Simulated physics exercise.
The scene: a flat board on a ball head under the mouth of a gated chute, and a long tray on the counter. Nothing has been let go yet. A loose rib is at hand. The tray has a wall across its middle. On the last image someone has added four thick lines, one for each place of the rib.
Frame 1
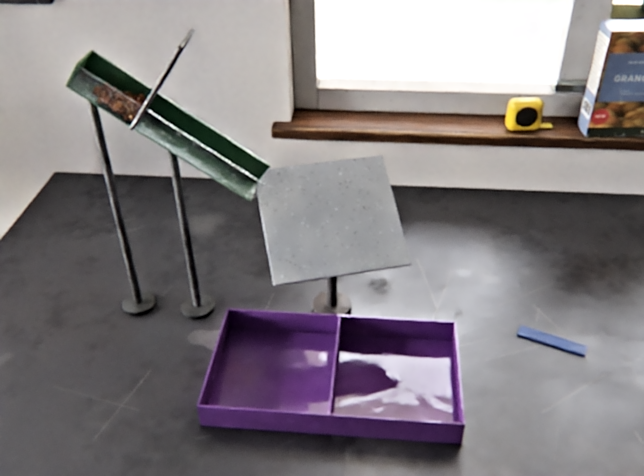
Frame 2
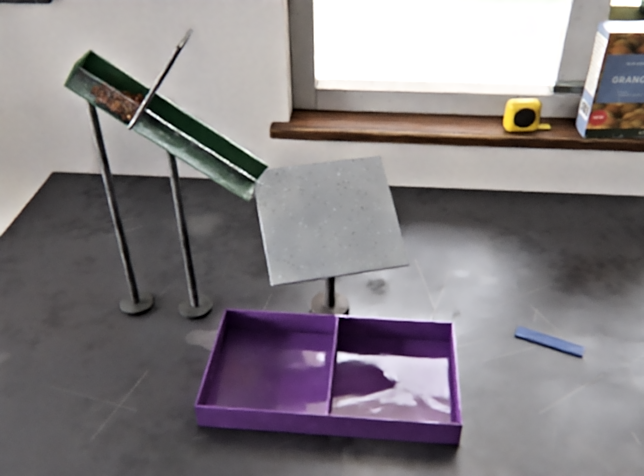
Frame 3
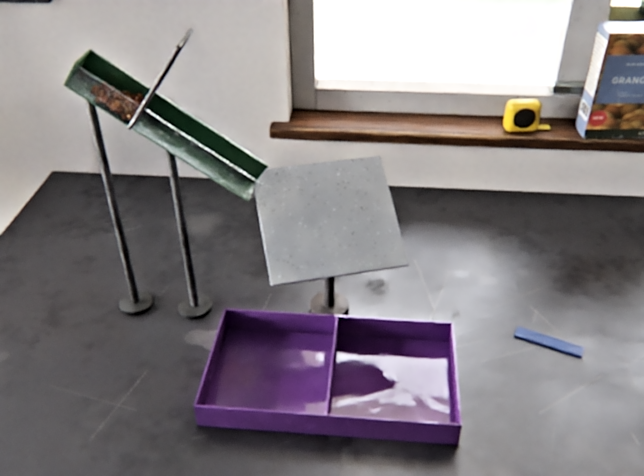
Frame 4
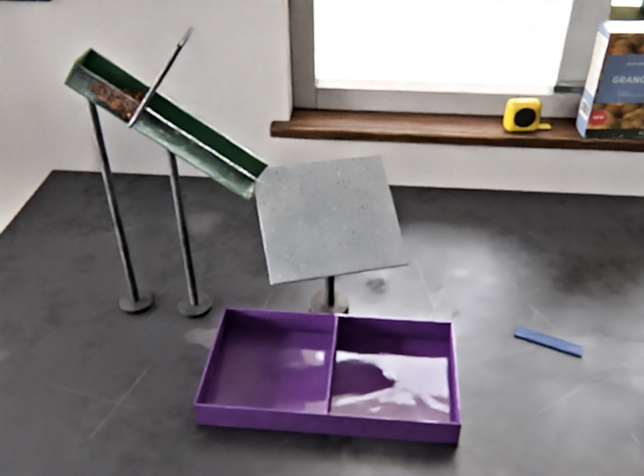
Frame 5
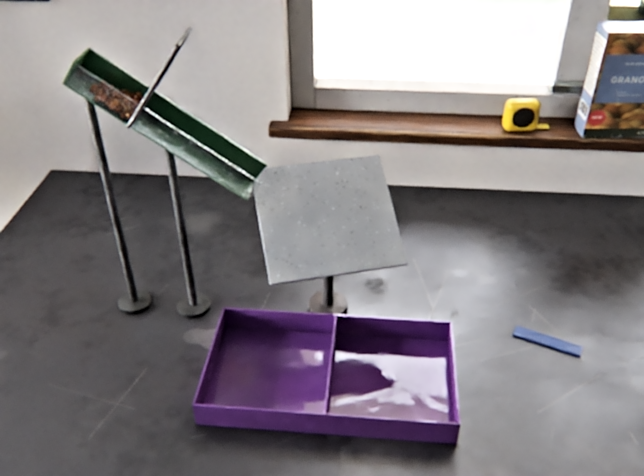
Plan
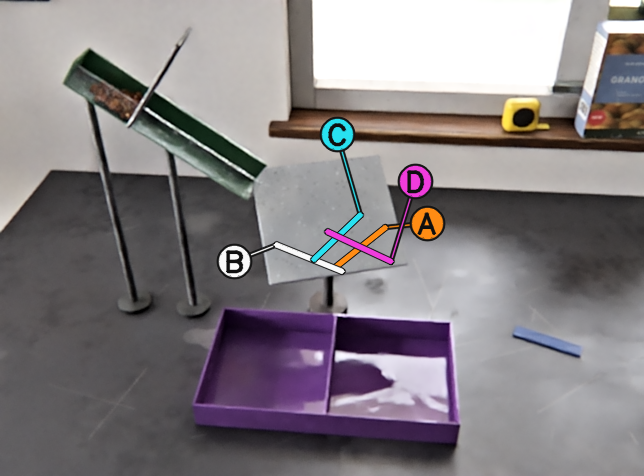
On a dark counter by a window, a sloping green chute holding small brown pieces stood beside a tilted grey board and a divided purple tray, and nothing moved apart from a slight shift in the view.
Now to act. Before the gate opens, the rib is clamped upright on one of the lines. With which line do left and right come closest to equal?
It is A.
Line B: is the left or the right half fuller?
More lands on the right.
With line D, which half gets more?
Right.
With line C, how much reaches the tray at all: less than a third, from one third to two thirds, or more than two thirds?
It is more than two thirds.
On the marked copy, line A from (385, 227) to (334, 267); line B from (276, 244) to (342, 271); line C from (360, 214) to (313, 259); line D from (327, 231) to (391, 261).
Choosing A, of what is caught, close to half in the left half, close to half in the right.
Choosing B, of what is caught, none at all in the left half, the whole lot in the right.
Choosing C, of what is caught, the bulk in the left half, a small share in the right.
Choosing D, of what is caught, a small share in the left half, all but a few in the right.
